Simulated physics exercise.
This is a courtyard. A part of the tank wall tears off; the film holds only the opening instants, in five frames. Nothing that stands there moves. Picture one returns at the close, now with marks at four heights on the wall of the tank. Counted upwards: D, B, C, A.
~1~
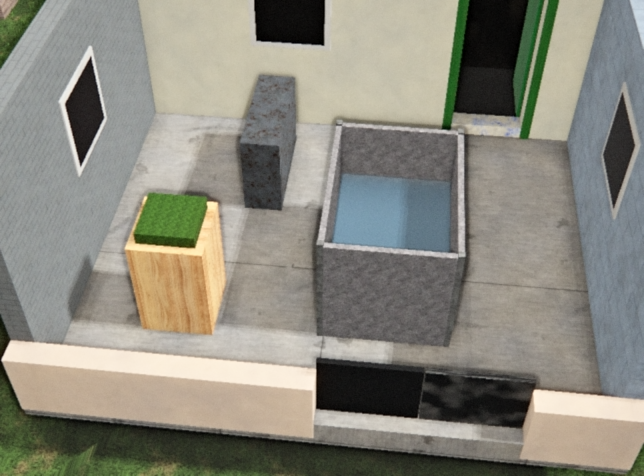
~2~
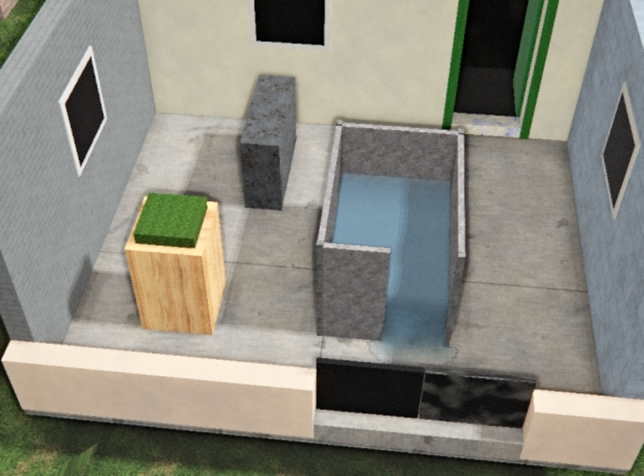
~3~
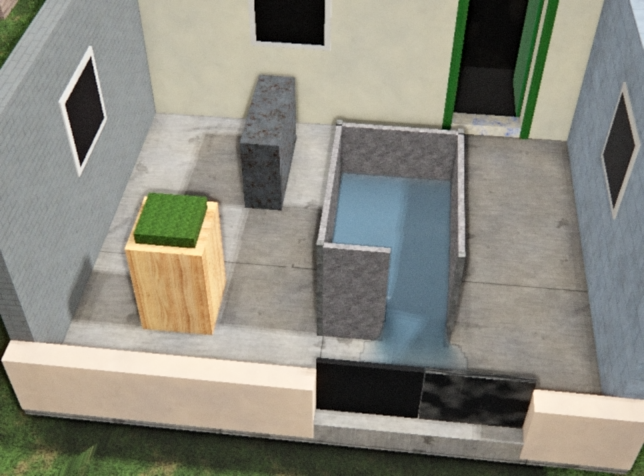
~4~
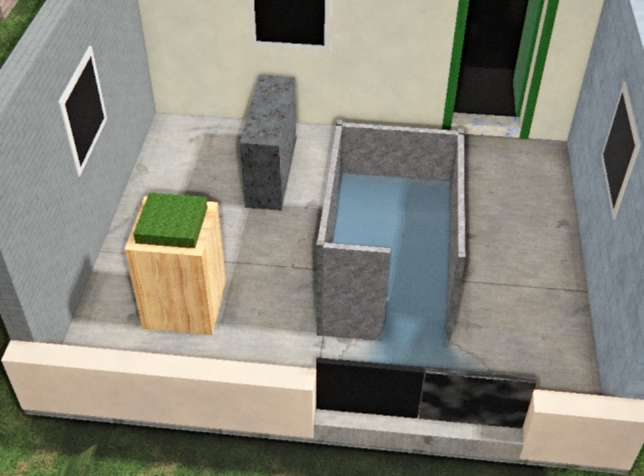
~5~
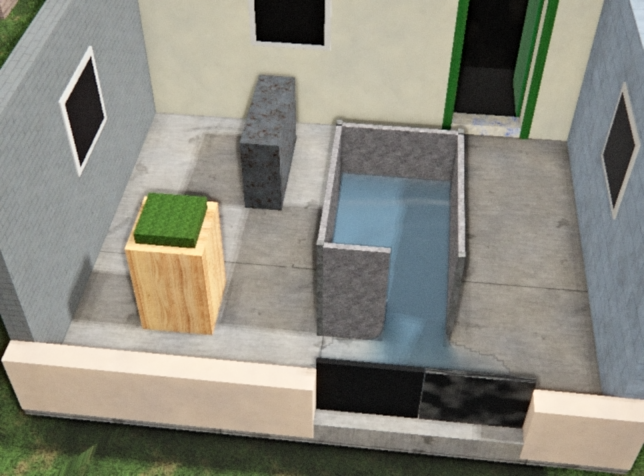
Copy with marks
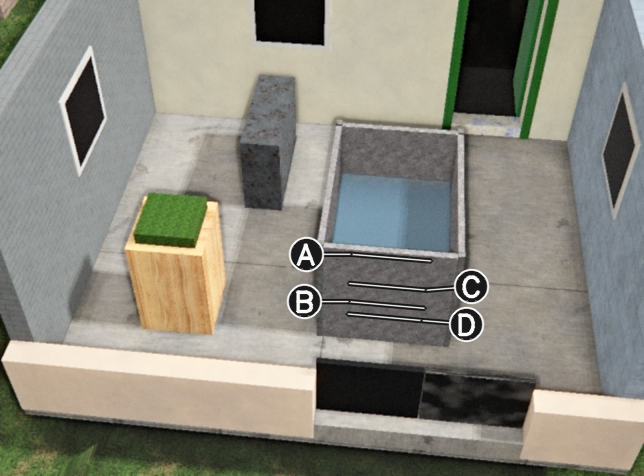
To begin with, water sits still in a gray stone tank in a walled courtyard, near a wooden block topped with green. Then the right part of the tank's front is open, and water runs out through the gap onto the paving, spreading gradually toward the low front wall.
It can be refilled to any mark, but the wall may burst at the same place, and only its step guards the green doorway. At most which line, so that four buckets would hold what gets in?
Level C just does it.
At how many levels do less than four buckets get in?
Three.
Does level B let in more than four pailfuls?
No, not at all.
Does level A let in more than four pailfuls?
Yes, that goes wrong.
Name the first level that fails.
A.
In white, A at (390, 257); B at (386, 304); C at (387, 286); D at (385, 317); from the bottom up D, B, C, A.
Choosing A, about 7 bucketfuls get in.
Choosing B, nothing gets over.
Choosing C, a splash gets over, under a bucket.
Choosing D, nothing gets over.
